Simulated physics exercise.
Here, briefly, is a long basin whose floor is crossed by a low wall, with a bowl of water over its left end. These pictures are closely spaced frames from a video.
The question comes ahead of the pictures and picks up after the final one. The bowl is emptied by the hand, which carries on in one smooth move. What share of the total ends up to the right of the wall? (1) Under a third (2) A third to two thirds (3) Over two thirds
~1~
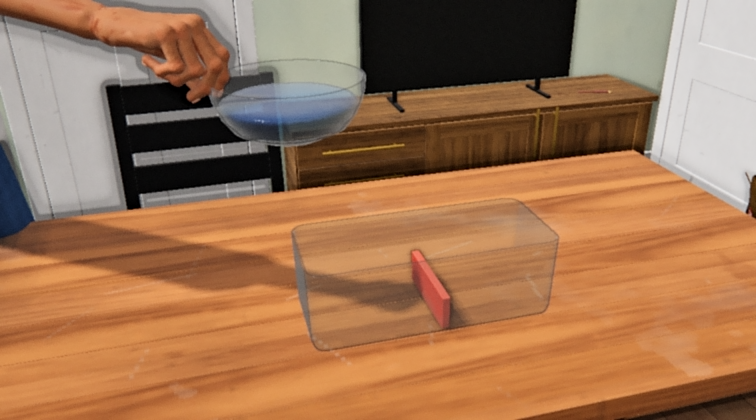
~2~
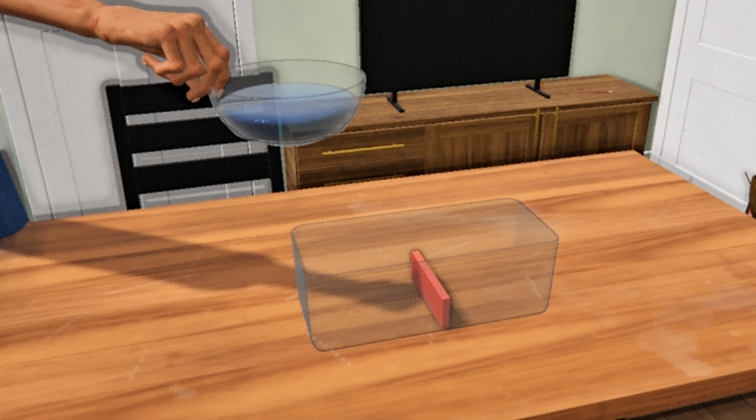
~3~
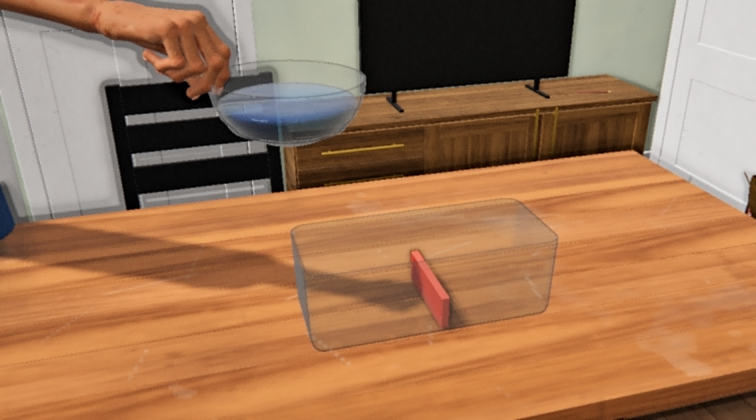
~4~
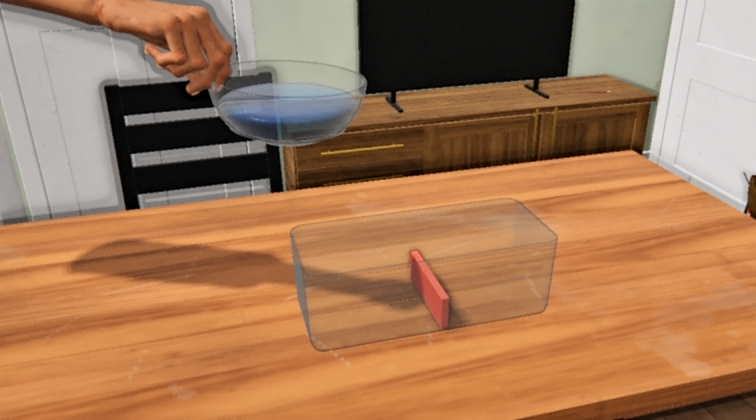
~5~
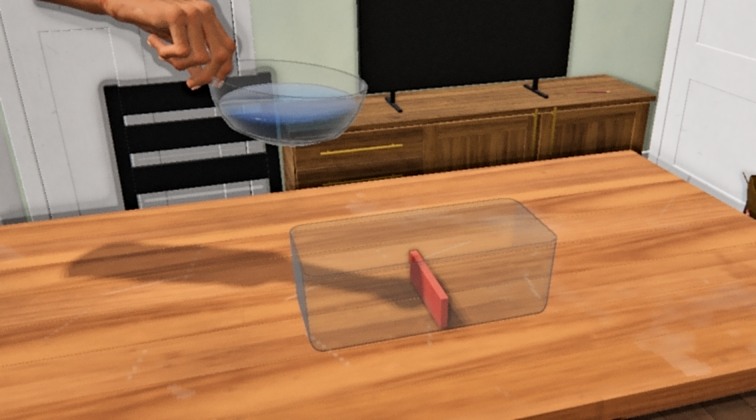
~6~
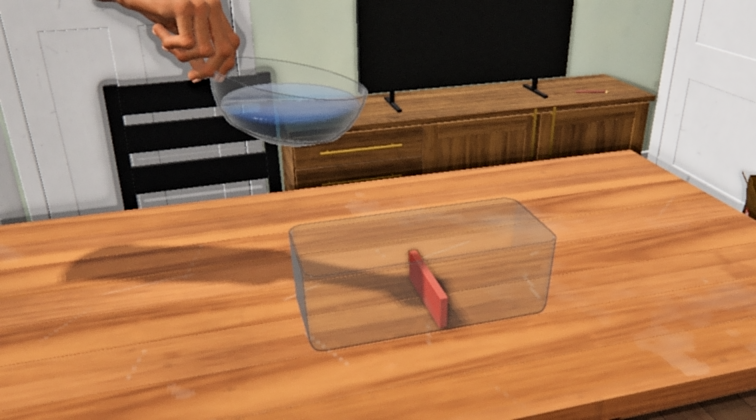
1.
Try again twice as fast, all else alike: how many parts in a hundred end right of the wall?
Near 15 parts in a hundred.
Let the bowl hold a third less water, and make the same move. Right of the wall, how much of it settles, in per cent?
Something like 5 per cent, give or take.
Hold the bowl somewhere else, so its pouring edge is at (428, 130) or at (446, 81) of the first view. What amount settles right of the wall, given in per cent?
Near 80 in a hundred first, near 95 in a hundred second.
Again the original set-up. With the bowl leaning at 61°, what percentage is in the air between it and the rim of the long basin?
I'd say some 40 per cent.
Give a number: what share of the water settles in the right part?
Roughly 15 %.
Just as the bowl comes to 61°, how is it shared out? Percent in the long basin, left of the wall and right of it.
Split: Left 10 per cent, right 0 per cent.
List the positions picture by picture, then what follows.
In the first frame, tilt 0°; pouring edge (362, 73); surface from (217, 105) to (356, 93); the long basin's rim runs from (298, 252) to (538, 218); the wall's top is at (430, 274).
In the second frame, tilt 1°; pouring edge (362, 74); surface from (217, 105) to (356, 93).
In the third frame, tilt 2°; pouring edge (363, 76); surface from (217, 104) to (356, 94).
In the fourth frame, tilt 5°; pouring edge (363, 79); surface from (218, 103) to (355, 95).
In the fifth frame, tilt 8°; pouring edge (363, 83); surface from (218, 102) to (356, 96).
In the sixth frame, tilt 13°; pouring edge (364, 89); surface from (220, 102) to (358, 97).
A moment on, the bowl is tipped part way and 50 per cent is still to pour, 8 is left of the wall and 0 right of it.
Next, the bowl is tipped on its side and 5 per cent is still to pour, 64 is left of the wall and 15 right of it.
Then the bowl is tipped on its side and 0 per cent is still to pour, 82 is left of the wall and 16 right of it.
Later the bowl is tipped on its side and 0 per cent is still to pour, 82 is left of the wall and 16 right of it.
In the end 82 per cent lies left of the wall, 16 right of it and 1 outside.
